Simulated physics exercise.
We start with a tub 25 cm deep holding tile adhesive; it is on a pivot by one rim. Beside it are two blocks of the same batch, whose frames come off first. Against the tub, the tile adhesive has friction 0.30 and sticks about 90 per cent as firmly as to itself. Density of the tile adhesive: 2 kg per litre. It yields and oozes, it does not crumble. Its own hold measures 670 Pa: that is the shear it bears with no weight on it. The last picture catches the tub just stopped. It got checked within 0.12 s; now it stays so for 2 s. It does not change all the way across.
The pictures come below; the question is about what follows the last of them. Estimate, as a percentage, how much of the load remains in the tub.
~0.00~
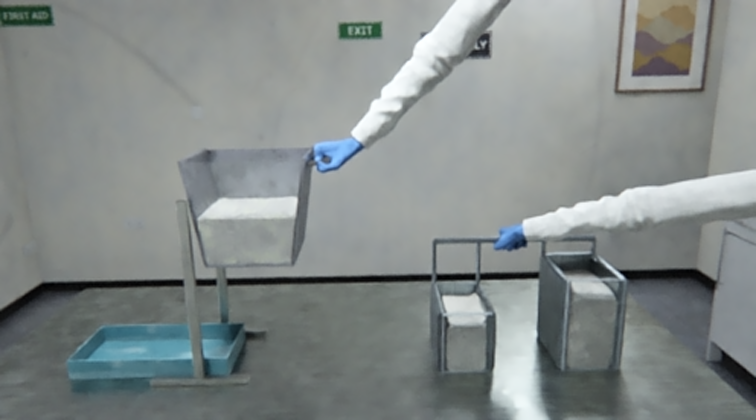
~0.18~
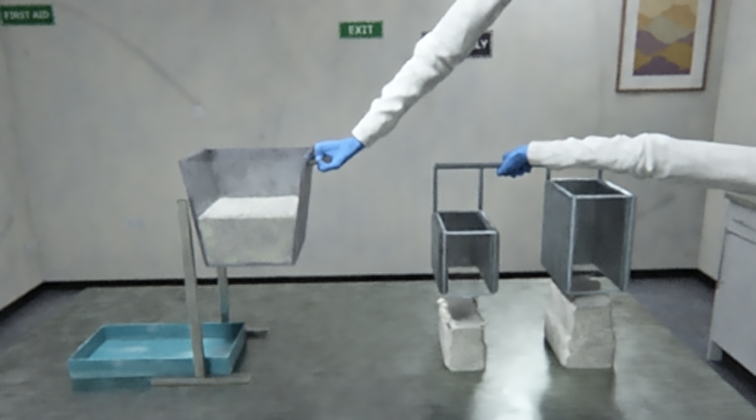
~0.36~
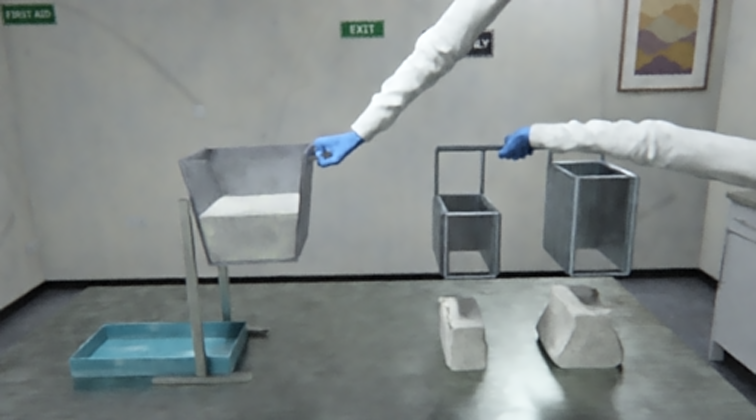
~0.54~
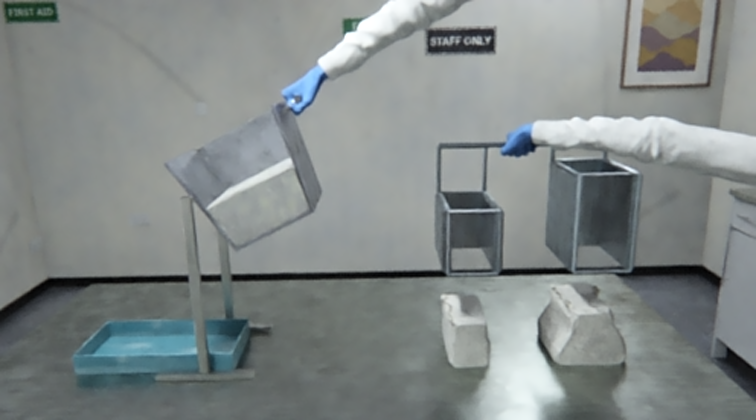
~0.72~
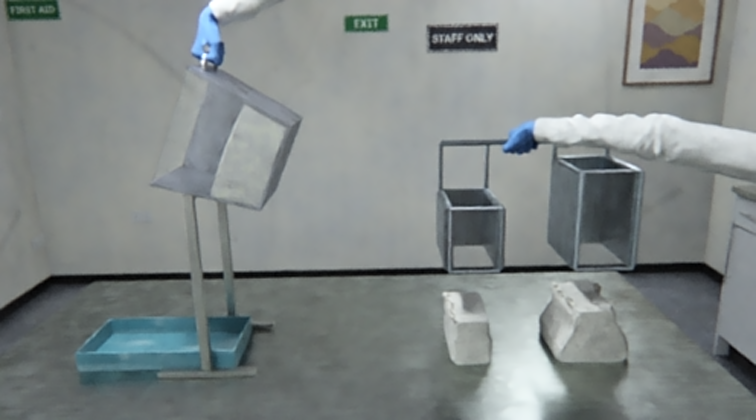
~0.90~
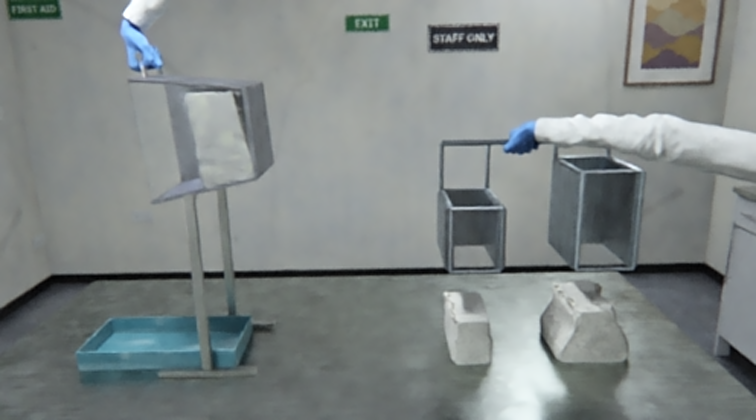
I would say about 67 per cent remains in the tub.
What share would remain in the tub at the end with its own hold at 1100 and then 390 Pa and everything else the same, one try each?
100 %, then 50 %.
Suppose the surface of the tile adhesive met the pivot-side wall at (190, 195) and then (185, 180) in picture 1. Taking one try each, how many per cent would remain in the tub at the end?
50 %, then 40 %.
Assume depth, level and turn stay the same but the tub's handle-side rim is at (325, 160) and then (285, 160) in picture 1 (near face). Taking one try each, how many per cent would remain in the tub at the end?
Roughly 50 %, then 100 %.
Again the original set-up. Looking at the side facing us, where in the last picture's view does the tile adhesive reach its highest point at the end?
About (219, 150).
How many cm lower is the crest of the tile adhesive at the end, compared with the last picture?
The top ends up some 13 cm below its level in the last picture.
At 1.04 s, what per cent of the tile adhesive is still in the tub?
Around 100 per cent.
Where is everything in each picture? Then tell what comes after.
In the first picture, handle-side rim at (301, 160), tilt 0 degrees; highest point of the tile adhesive at (280, 217); test blocks 13 cm, 20 cm high (left to right).
In the second picture, handle-side rim at (302, 159), tilt 0 degrees; highest point of the tile adhesive at (280, 216); test blocks 13 cm, 18 cm high (left to right).
In the third picture, handle-side rim at (302, 155), tilt 2 degrees; highest point of the tile adhesive at (291, 213); test blocks 13 cm, 16 cm high (left to right).
In the fourth picture, handle-side rim at (271, 108), tilt 26 degrees; highest point of the tile adhesive at (292, 168); test blocks 13 cm, 15 cm high (left to right).
In the fifth picture, handle-side rim at (187, 70), tilt 67 degrees; highest point of the tile adhesive at (242, 106); test blocks 13 cm, 15 cm high (left to right).
In the sixth picture, handle-side rim at (129, 82), tilt 94 degrees; highest point of the tile adhesive at (229, 92); test blocks 13 cm, 15 cm high (left to right).
By 1.04 s, the tub is at 94 degrees and holds 100 %.
By 1.21 s, the tub is at 94 degrees and holds 87 %.
By 1.38 s, the tub is at 94 degrees and holds 69 %.
By 1.55 s, the tub is at 94 degrees and holds 67 %.
By 2.90 s, at the end, the tub is at 94 degrees and holds 67 %.
